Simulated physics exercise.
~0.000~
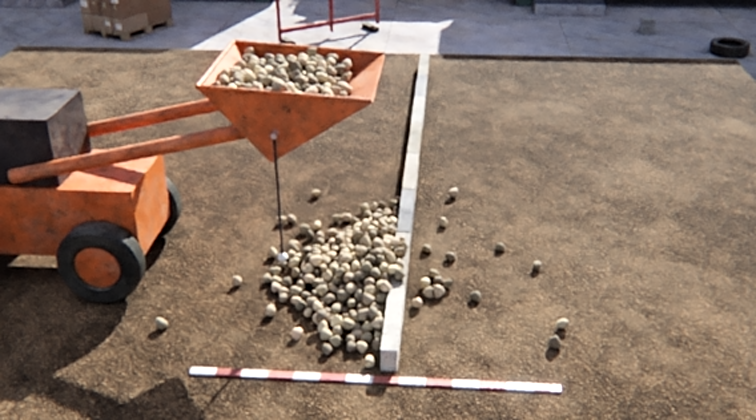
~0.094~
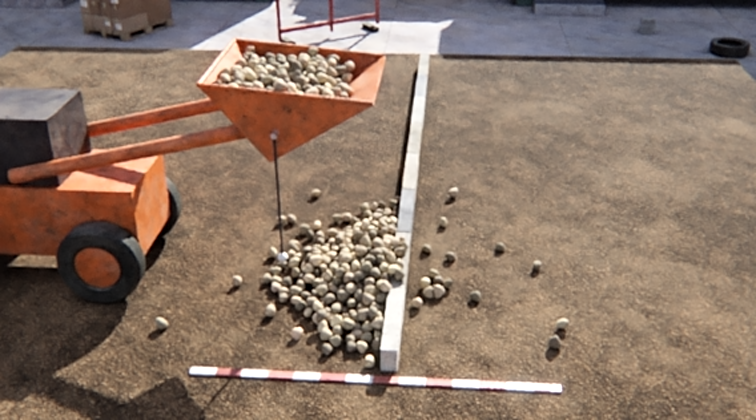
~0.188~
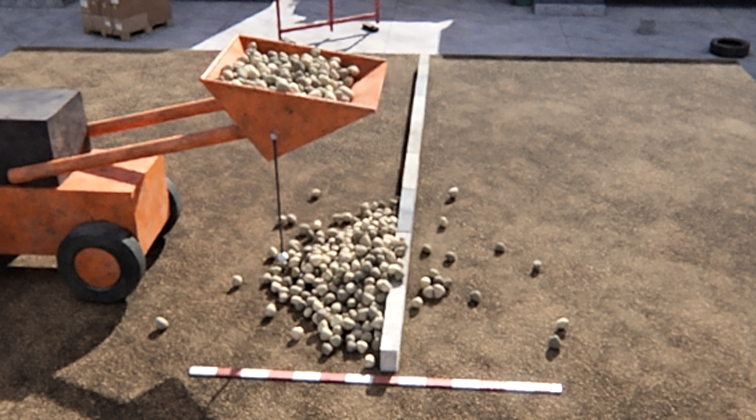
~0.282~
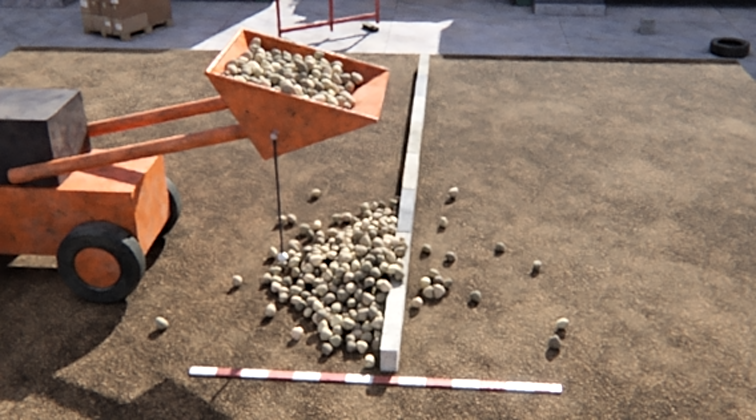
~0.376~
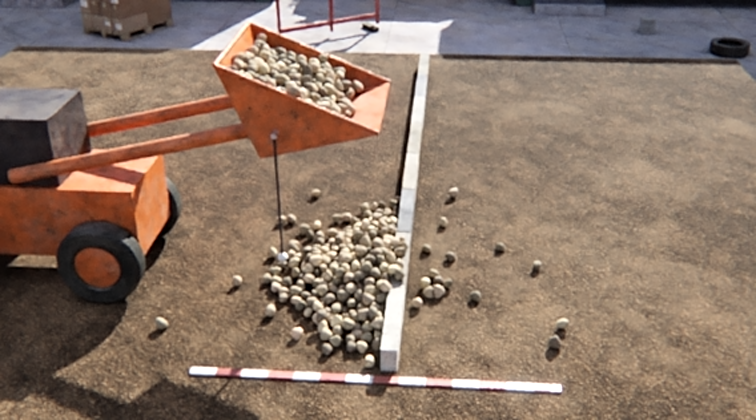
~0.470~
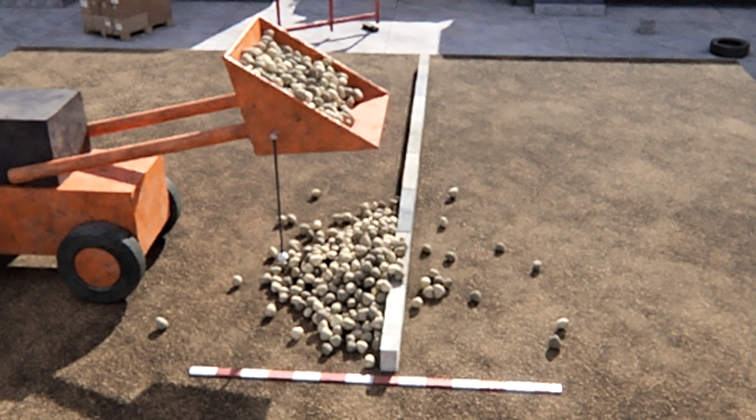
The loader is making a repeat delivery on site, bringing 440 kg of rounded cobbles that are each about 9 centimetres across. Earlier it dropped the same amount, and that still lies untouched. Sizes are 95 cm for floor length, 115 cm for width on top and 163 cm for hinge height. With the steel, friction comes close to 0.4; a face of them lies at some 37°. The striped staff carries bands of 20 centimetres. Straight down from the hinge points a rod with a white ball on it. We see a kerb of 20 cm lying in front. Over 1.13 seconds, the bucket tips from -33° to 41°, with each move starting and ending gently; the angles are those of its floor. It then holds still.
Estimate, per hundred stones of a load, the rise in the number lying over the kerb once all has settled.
Roughly 74 more per hundred.
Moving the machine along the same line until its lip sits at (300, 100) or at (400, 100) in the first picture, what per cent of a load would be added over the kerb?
I'd guess close to 10 per cent first and close to 95 per cent second.
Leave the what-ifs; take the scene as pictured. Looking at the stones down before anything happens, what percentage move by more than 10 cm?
I'd put it at about 5 per cent.
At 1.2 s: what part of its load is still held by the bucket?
About 55 percent.
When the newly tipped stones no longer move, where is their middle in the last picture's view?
I'd put their centre close to (442, 271).
After 0.9 s the floor is at 30°; in per cent of one load, 100 in the bucket, 96 on this side of the kerb, 4 over the kerb; the foremost stones are at (495, 272).
After 1.2 s the floor is at 41°; in per cent of one load, 56 in the bucket, 139 on this side of the kerb, 5 over the kerb; the foremost stones are at (495, 272).
After 1.6 s the floor is at 41°; in per cent of one load, 10 in the bucket, 143 on this side of the kerb, 47 over the kerb; the foremost stones are at (514, 282).
After 4.4 s the floor is at 41°; in per cent of one load, 0 in the bucket, 121 on this side of the kerb, 79 over the kerb; the foremost stones are at (710, 306). Net gain over the kerb, 74.
